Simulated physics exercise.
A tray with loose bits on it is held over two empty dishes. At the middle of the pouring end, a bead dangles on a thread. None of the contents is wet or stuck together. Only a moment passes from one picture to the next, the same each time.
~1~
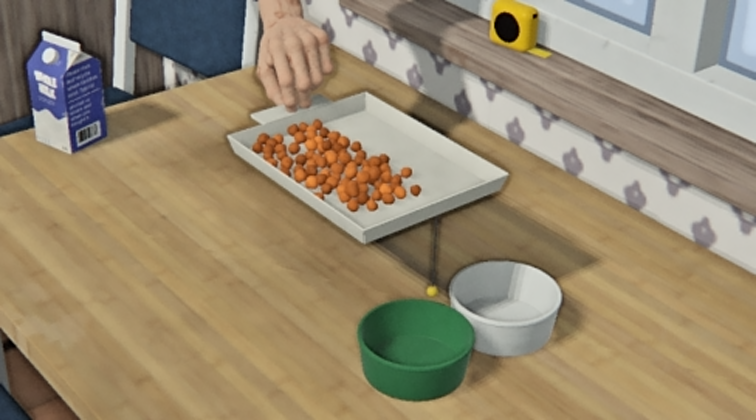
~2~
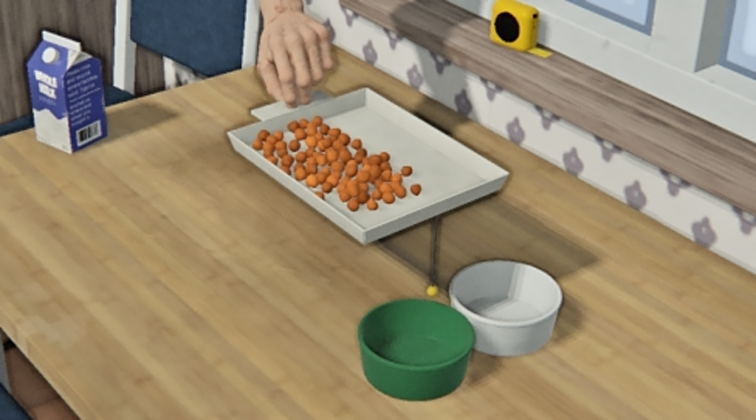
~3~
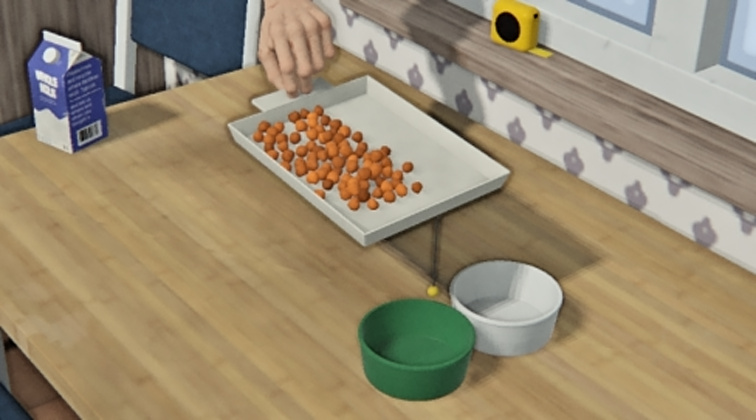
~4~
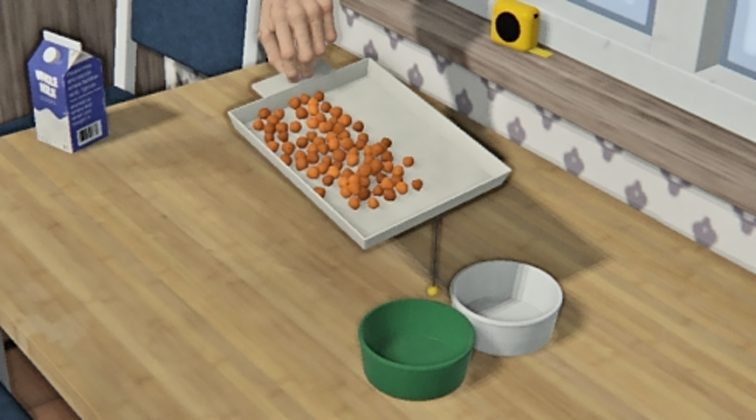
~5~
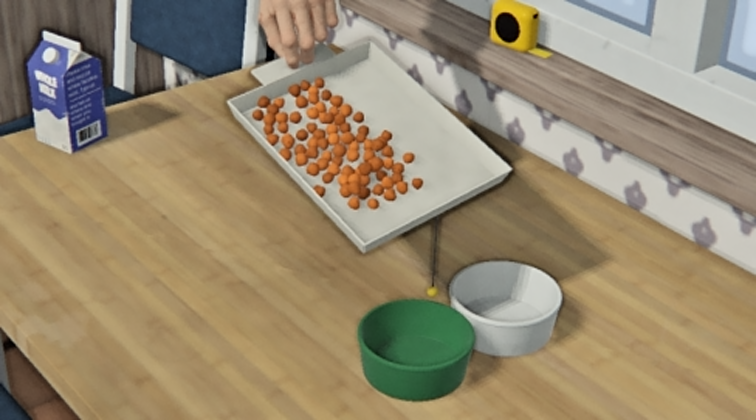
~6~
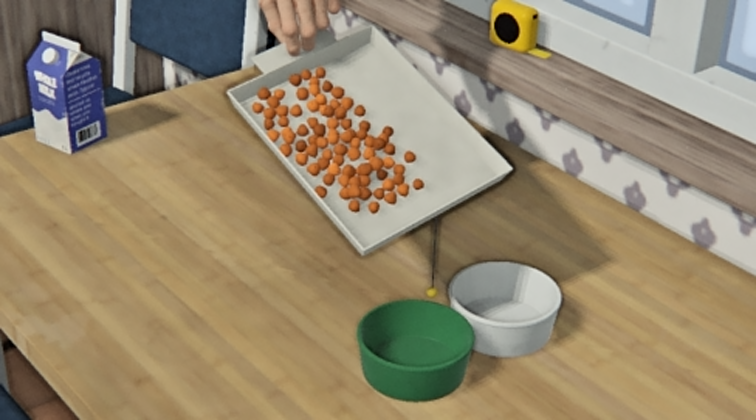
A hand raises the back of a white tray of orange-brown balls above two empty bowls.
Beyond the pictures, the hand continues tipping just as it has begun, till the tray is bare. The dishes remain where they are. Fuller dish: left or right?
The larger heap is bound to sit in the left dish there.
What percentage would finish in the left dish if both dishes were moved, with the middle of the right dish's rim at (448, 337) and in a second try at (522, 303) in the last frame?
Respectively 20 % and 60 %.
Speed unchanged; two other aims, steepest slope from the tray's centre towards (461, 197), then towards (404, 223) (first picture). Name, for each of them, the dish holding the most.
Case one: The dish to the right. Case two: The dish to the left.
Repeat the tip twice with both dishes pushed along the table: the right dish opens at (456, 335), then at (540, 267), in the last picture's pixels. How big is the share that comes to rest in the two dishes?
About 60 % and 10 %.
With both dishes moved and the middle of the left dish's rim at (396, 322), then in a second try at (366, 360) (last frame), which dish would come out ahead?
In order of the tries: The dish on the left side, then the dish on the left side.
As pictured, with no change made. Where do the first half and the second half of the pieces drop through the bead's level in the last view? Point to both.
First part (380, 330), rest (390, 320).
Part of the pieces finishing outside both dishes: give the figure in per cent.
Close to 30 percent, I reckon.
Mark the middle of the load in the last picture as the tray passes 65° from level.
Near the pixel (369, 191).
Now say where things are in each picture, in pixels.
The first frame shows corners of the pouring end at (365, 226) and (501, 173), level; middle of the load at (331, 162), coated peanuts; left dish at (452, 376); right dish at (542, 331); bead on its thread at (432, 291).
The second frame shows corners of the pouring end at (365, 227) and (501, 172), level; middle of the load at (331, 160).
The third frame shows corners of the pouring end at (366, 229) and (502, 171), tipped barely, lowest at the left corner; middle of the load at (332, 154).
The fourth frame shows corners of the pouring end at (366, 234) and (503, 169), tipped a little, lowest at the left corner; middle of the load at (334, 145).
The fifth frame shows corners of the pouring end at (365, 239) and (504, 168), tipped clearly, lowest at the left corner; middle of the load at (334, 139).
The sixth frame shows corners of the pouring end at (365, 243) and (504, 167), tipped clearly, lowest at the left corner; middle of the load at (333, 139), a small part on the move; left dish at (452, 376); right dish at (541, 332).
Soon, tray tipped steeply; nearly all on the tray; a stray few outside both.
A while on, tray tipped past a quarter turn; about a quarter on the tray; about a third in the left dish; a small part outside both; about a third in the air.
Towards the end, tray tipped past a quarter turn; most in the left dish; about a quarter outside both.
Finally, tray tipped past a quarter turn; most in the left dish; none in the right dish; about a quarter outside both.
